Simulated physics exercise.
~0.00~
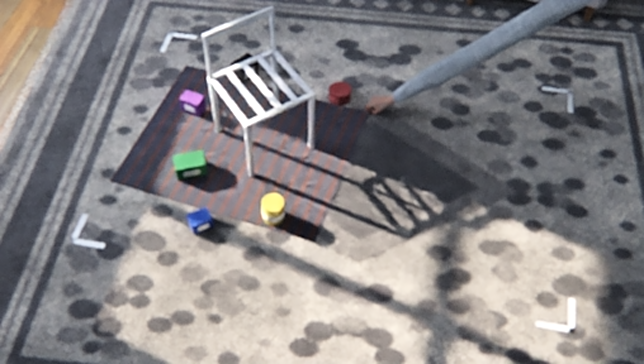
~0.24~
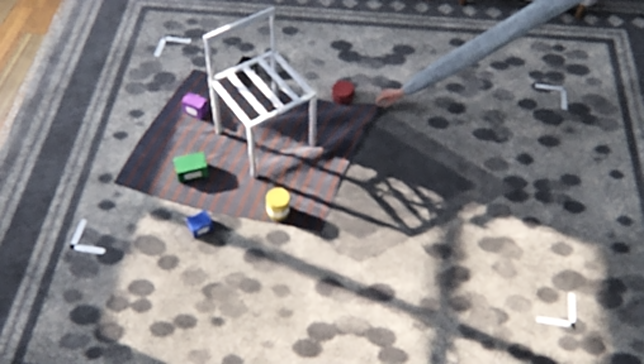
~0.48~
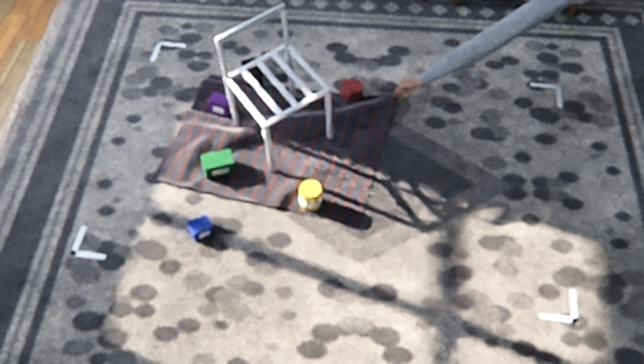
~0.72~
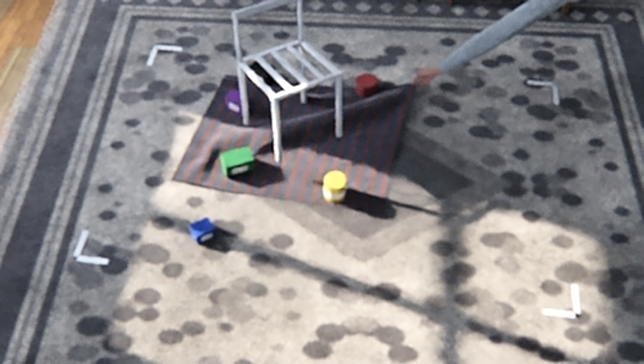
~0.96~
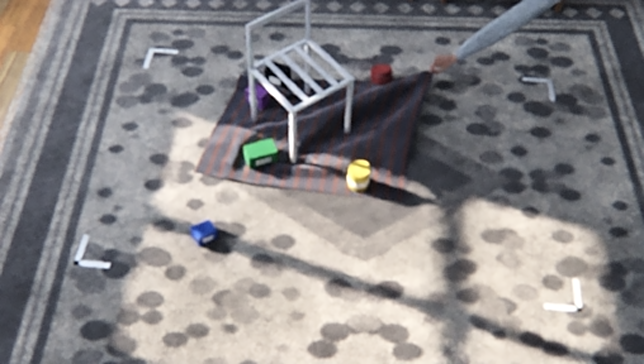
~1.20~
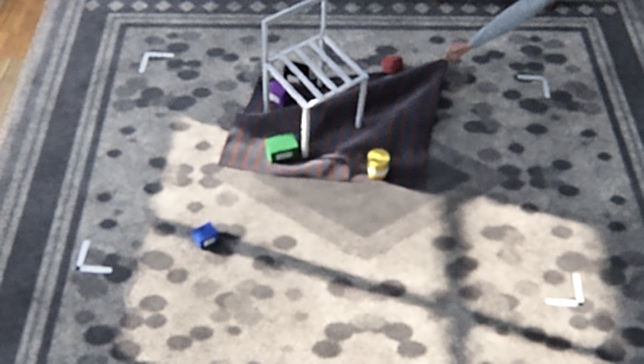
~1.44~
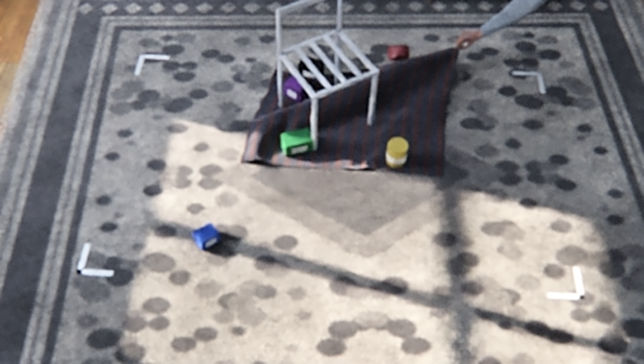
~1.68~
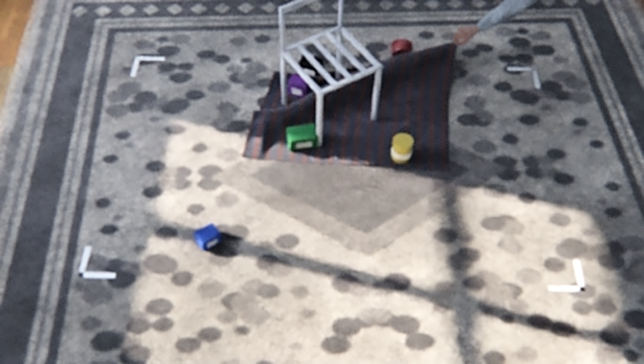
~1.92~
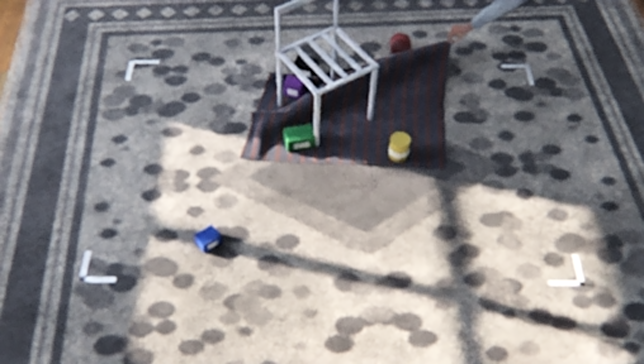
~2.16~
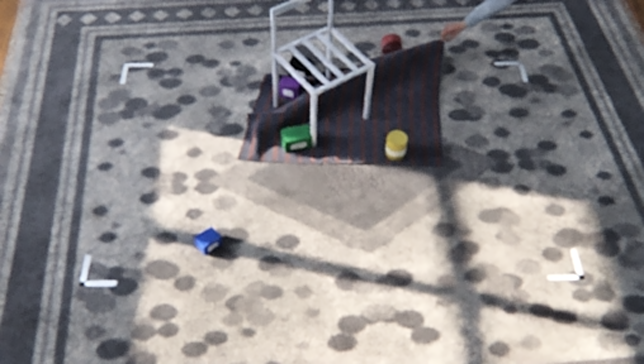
A sunlit living-room floor covered by a grey patterned rug is seen from above, with white tape corners marking out an area. A dark, reddish-patterned sheet lies on it beneath a white chair, with a purple box and green carton to the left, a red tub behind, and a yellow pot in front, while a blue carton sits near its lower edge. An arm from the upper right grips the sheet's corner and drags it right, then up and right, carrying the chair and most objects along. The blue carton is left behind on the rug. The sheet bunches into folds, then the pulling stops, with the hand still holding its raised corner.
